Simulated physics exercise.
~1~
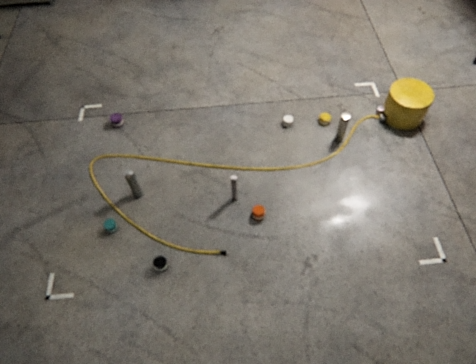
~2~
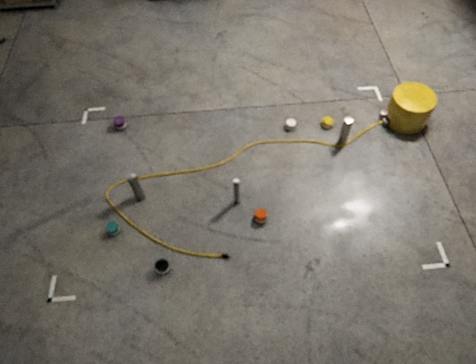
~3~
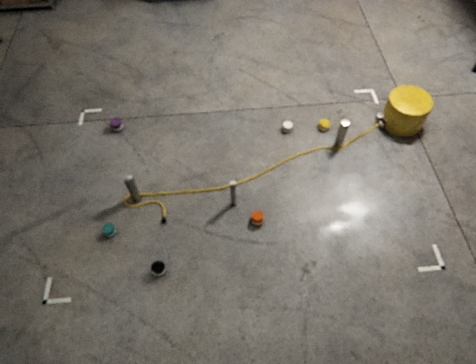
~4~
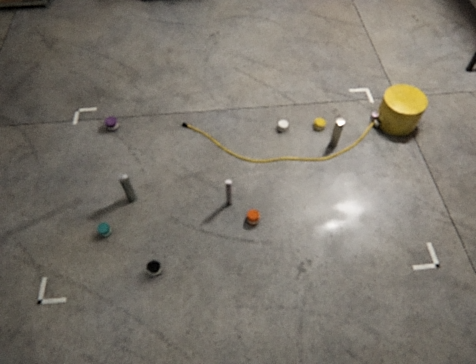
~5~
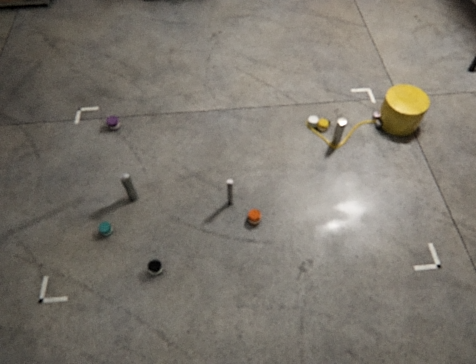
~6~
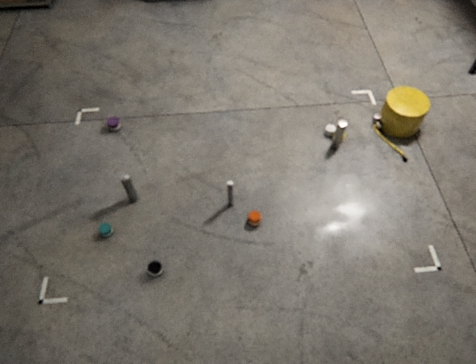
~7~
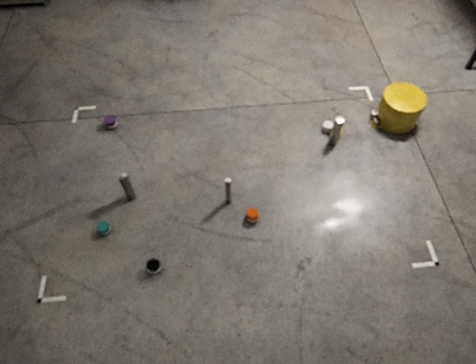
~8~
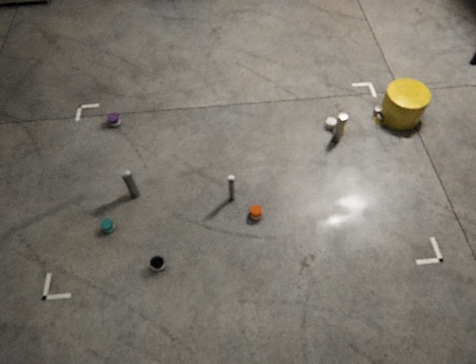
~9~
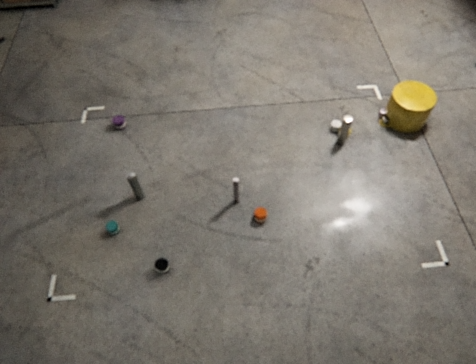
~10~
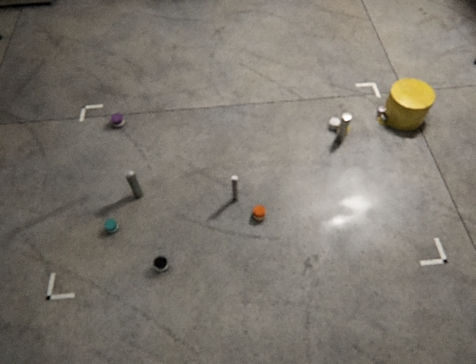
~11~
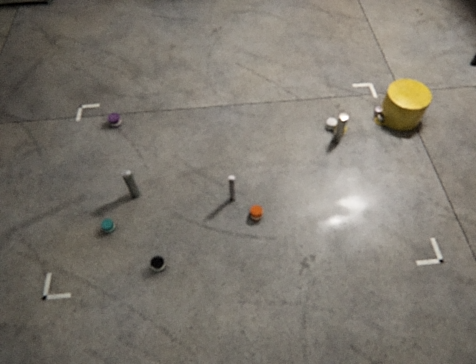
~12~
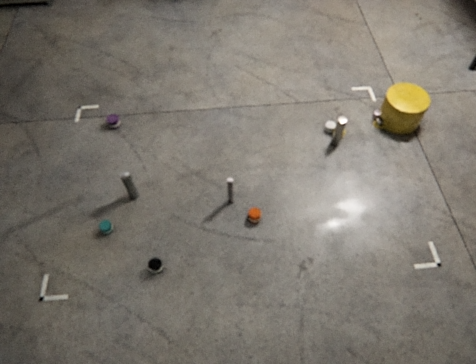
The footage shows a yellow cord winding past upright posts toward a yellow reel on a concrete floor, disturbing a yellow jar and then a white tin. The cord and yellow jar end out of sight, the white tin rests beside the post nearest the reel, and the other containers stay put.
